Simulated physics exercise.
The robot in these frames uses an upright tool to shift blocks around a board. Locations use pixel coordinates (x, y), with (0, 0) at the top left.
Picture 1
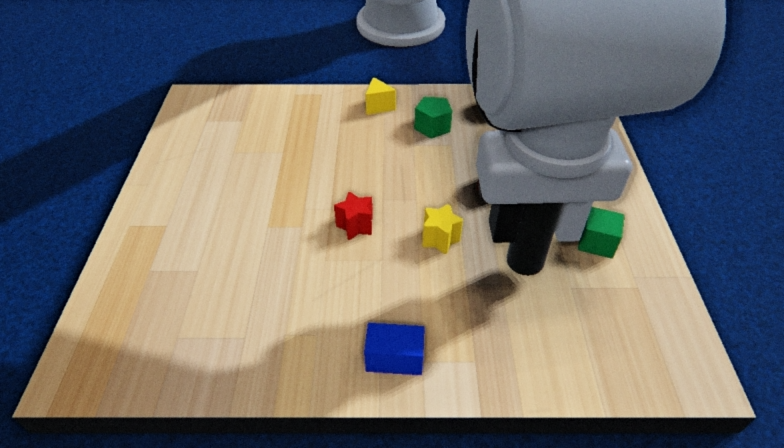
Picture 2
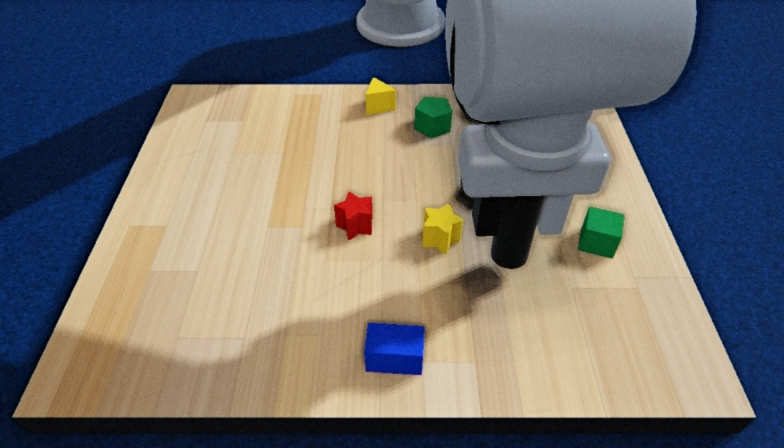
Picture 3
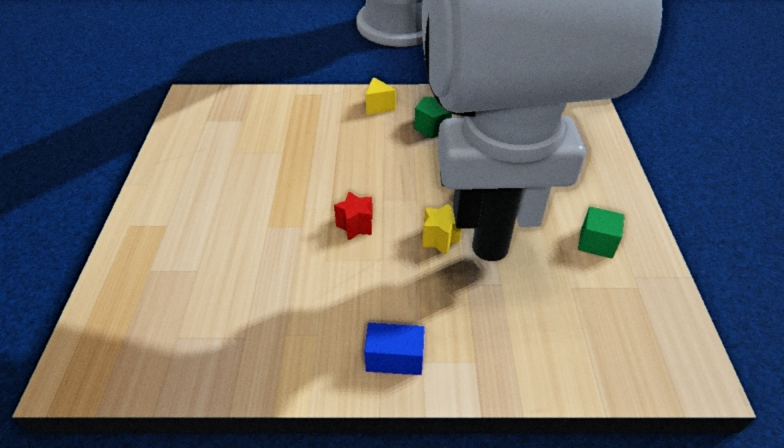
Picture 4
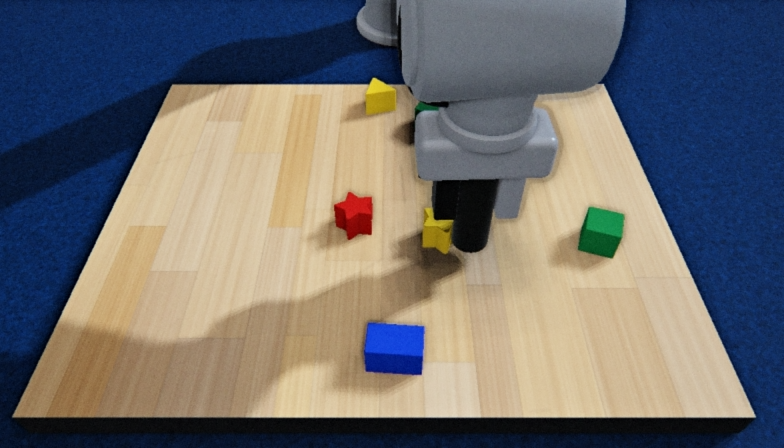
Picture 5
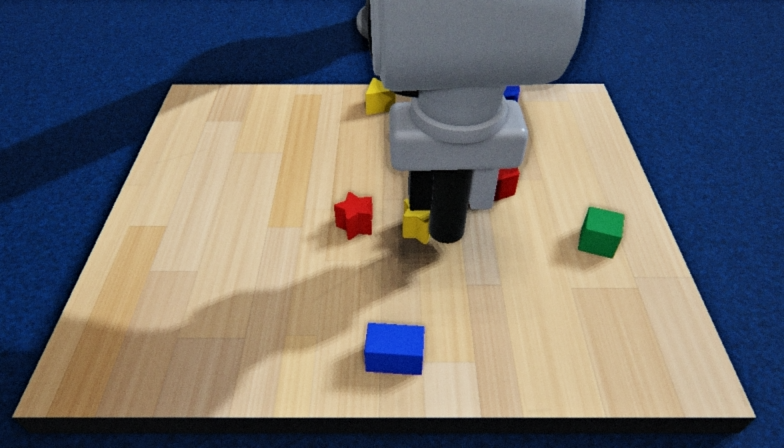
Grey robot arm sliding its upright black tool left across a wooden board, nudging the yellow star slightly left among coloured blocks.
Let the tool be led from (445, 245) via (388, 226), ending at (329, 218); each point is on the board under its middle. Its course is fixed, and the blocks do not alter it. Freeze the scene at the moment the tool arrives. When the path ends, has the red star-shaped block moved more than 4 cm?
Yes, it checks out.
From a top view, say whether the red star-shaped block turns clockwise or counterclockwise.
From overhead, anticlockwise.
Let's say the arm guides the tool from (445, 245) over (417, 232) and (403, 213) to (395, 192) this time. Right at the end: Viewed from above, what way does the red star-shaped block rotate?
From the top, the block rotates counterclockwise.
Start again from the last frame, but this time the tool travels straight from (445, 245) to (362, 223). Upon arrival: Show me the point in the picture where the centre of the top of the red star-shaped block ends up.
It is going to be at (330, 197).
The first path, step by step. One third of the way, tool at (407, 218); yellow star-shaped block at (387, 193).
Two thirds of the way, tool at (368, 208); red star-shaped block at (336, 198), turned 65° anticlockwise; yellow star-shaped block at (367, 179), turned 45° clockwise.
At the end, tool at (327, 205); red star-shaped block at (296, 195), turned 65° anticlockwise; yellow star-shaped block at (362, 178), turned 70° clockwise.
